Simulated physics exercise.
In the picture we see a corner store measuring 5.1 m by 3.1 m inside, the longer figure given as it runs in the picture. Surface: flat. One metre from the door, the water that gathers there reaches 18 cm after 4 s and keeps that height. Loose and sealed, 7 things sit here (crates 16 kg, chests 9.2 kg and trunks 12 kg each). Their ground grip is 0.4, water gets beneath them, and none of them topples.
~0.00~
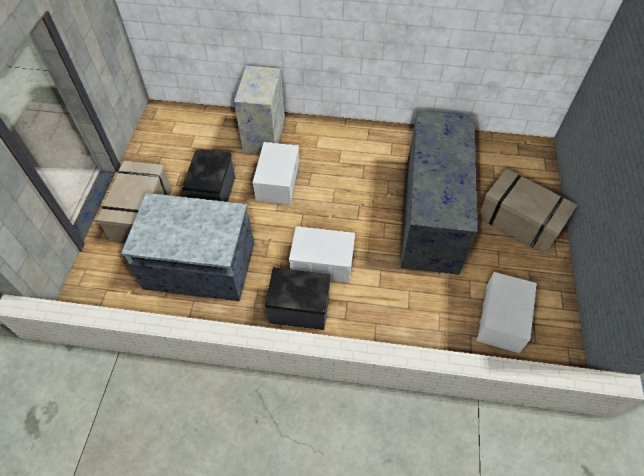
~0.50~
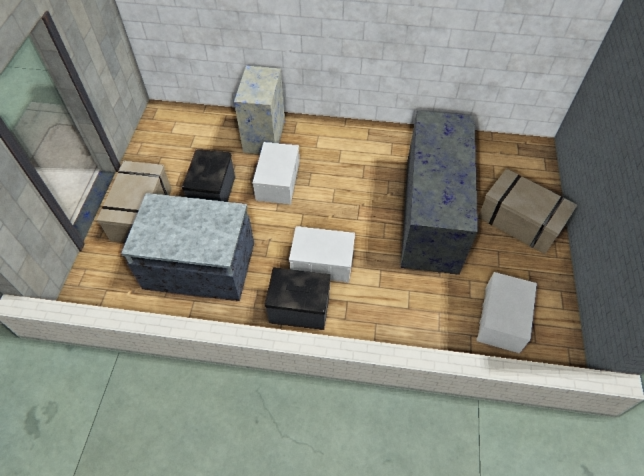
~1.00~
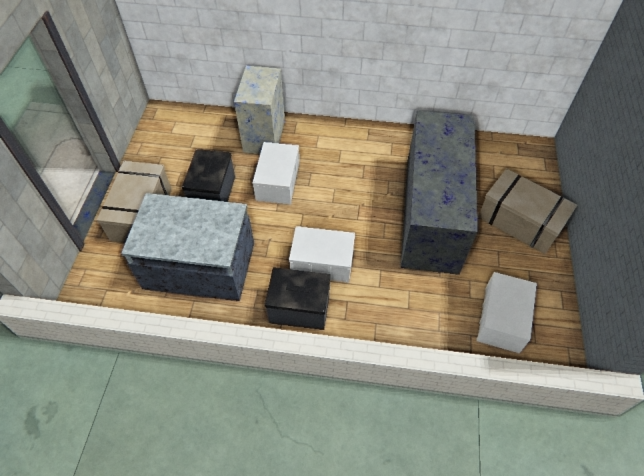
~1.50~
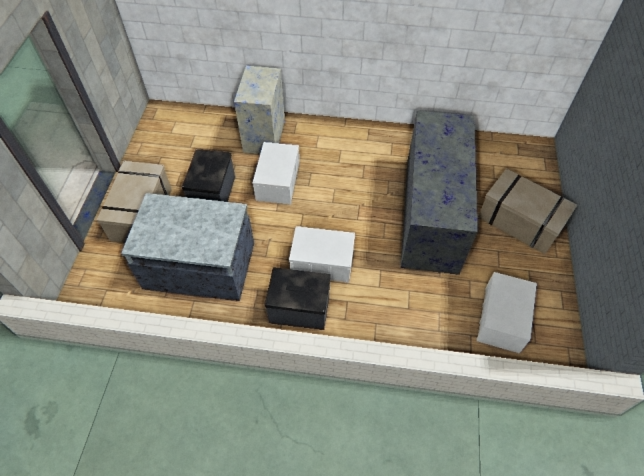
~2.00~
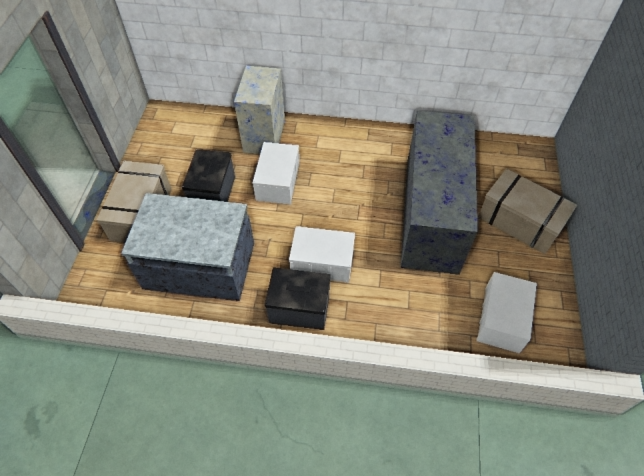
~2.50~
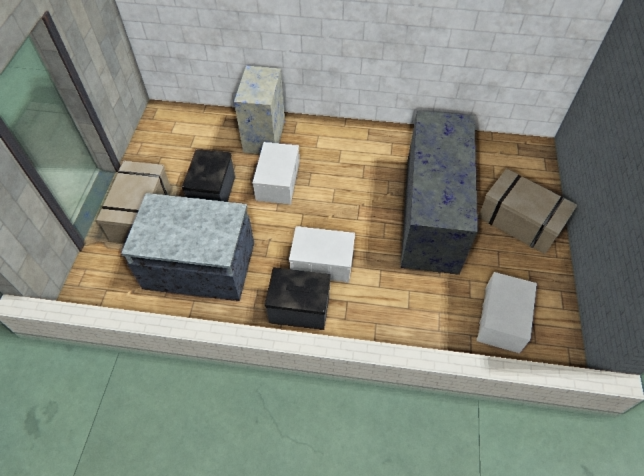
Corner store with greenish water spreading over the pavement outside, then creeping across the doorway, while the boxes inside stay still.
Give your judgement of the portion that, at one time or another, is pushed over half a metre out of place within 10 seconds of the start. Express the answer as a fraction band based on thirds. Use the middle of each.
The band is one third to two thirds.
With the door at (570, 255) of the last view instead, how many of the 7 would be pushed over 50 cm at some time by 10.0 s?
You'd get 1 in that case.
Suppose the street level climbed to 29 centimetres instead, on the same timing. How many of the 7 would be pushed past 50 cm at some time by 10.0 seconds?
You'd get 4 in that case.
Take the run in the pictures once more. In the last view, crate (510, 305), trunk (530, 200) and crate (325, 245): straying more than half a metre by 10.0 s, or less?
In turn: Below the mark, below the mark, below the mark.
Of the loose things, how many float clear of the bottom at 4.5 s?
At that instant the tally stands at 1.
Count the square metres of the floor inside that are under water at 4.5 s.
Wet: Near 4.0 m2.
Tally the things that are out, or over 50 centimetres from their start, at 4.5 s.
At that time I count 0.
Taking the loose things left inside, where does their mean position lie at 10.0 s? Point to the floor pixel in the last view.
Close to (399, 236).
After 3.5 s 0 of 7 are over 50 cm from their spots; 0 afloat.
After 4.5 s 0 of 7 are over 50 cm from their spots; 1 afloat.
After 7.0 s 3 of 7 are over 50 cm from their spots; 2 afloat.
After 10.0 s 3 of 7 are over 50 cm from their spots, and 3 have been at some point; 3 afloat.
